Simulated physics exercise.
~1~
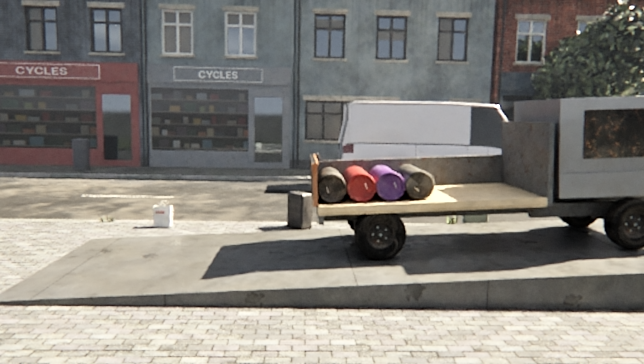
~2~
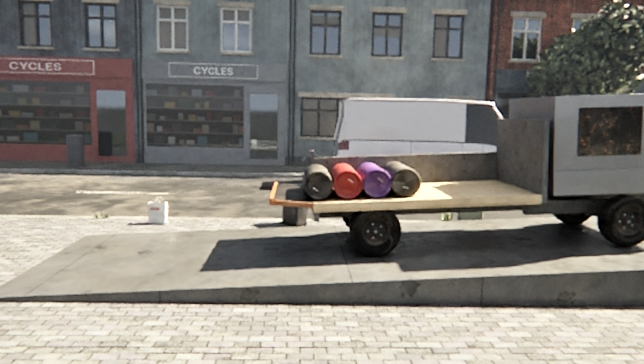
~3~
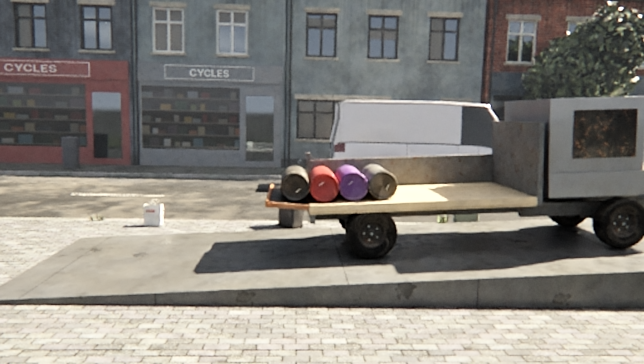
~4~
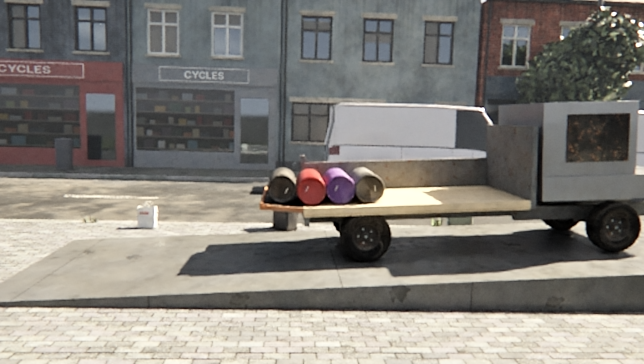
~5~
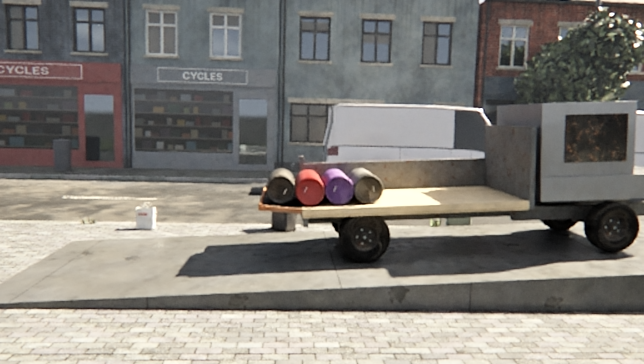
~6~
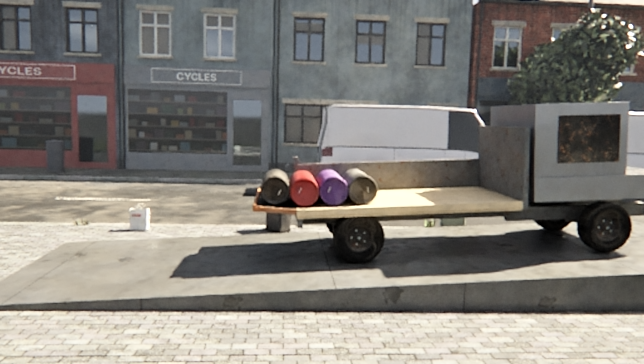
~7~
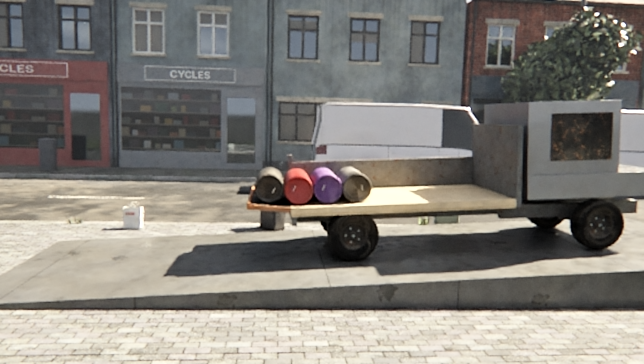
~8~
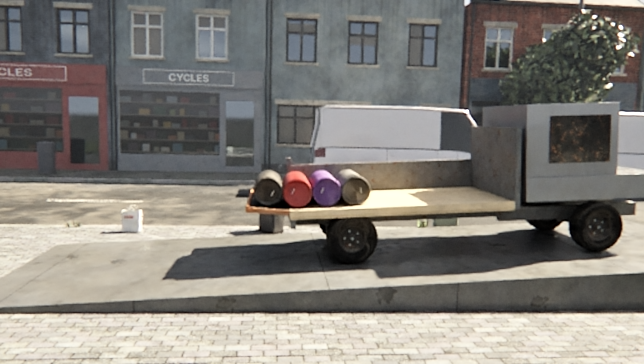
Pick-up on a slope dropping its tailgate, four gas cylinders rolling left together and stopping at the tail, none falling off.
